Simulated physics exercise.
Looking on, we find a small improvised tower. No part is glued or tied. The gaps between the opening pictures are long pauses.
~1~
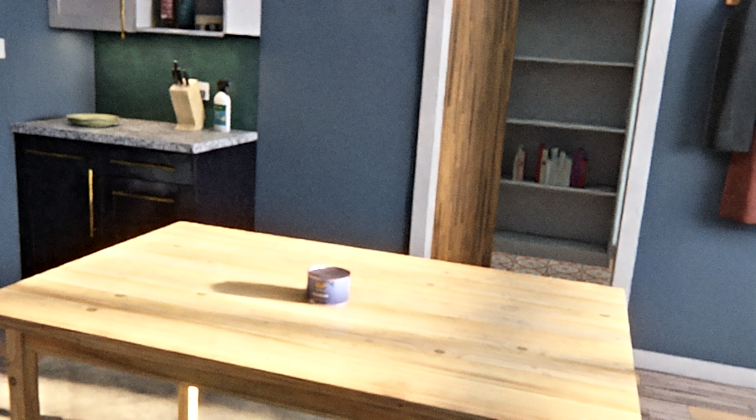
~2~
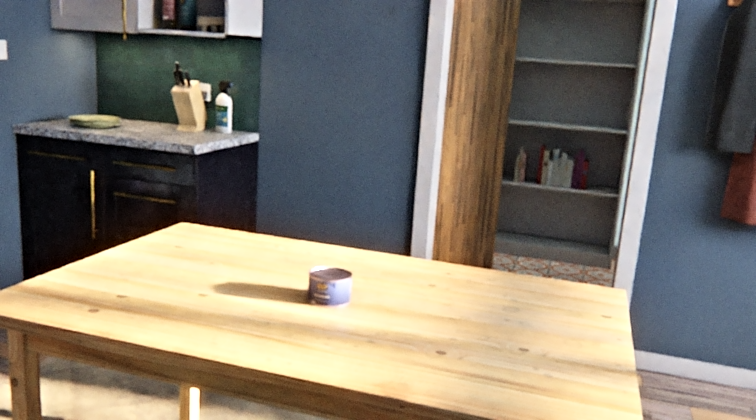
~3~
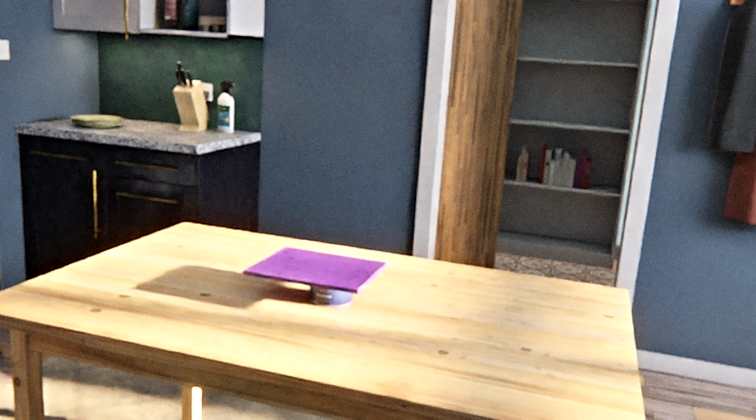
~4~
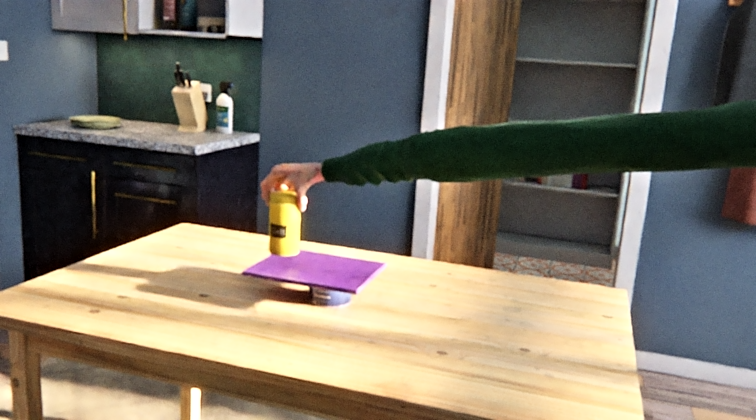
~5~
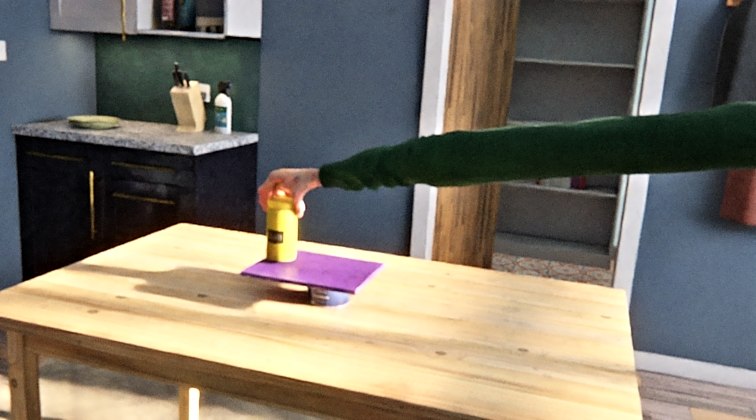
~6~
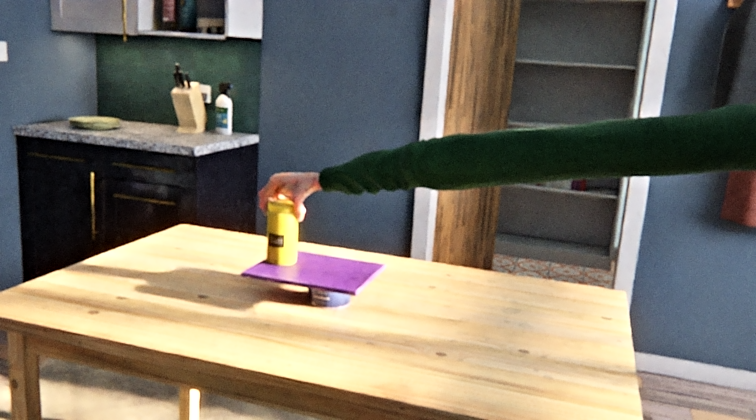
A purple lid appears on top of a small round tin on a wooden table, then a hand in a green sleeve lowers a yellow jar onto the lid's left side and keeps hold of it.
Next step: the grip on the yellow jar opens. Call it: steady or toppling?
Toppling.
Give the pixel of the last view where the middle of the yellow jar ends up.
I'd point to roughly (226, 271).
Then, 0.30 s on from there, yellow jar now fallen; purple lid turned 33° from how it was put.
Then, 0.40 s on from there, purple lid turned 30° from how it was put.
Then, 0.60 s on from there, purple lid turned 24° from how it was put.
In the end, fallen, yellow jar; left askew, purple lid; blue tub unmoved. At the end, from the last picture's camera, yellow jar near (226, 270). The stack comes apart.
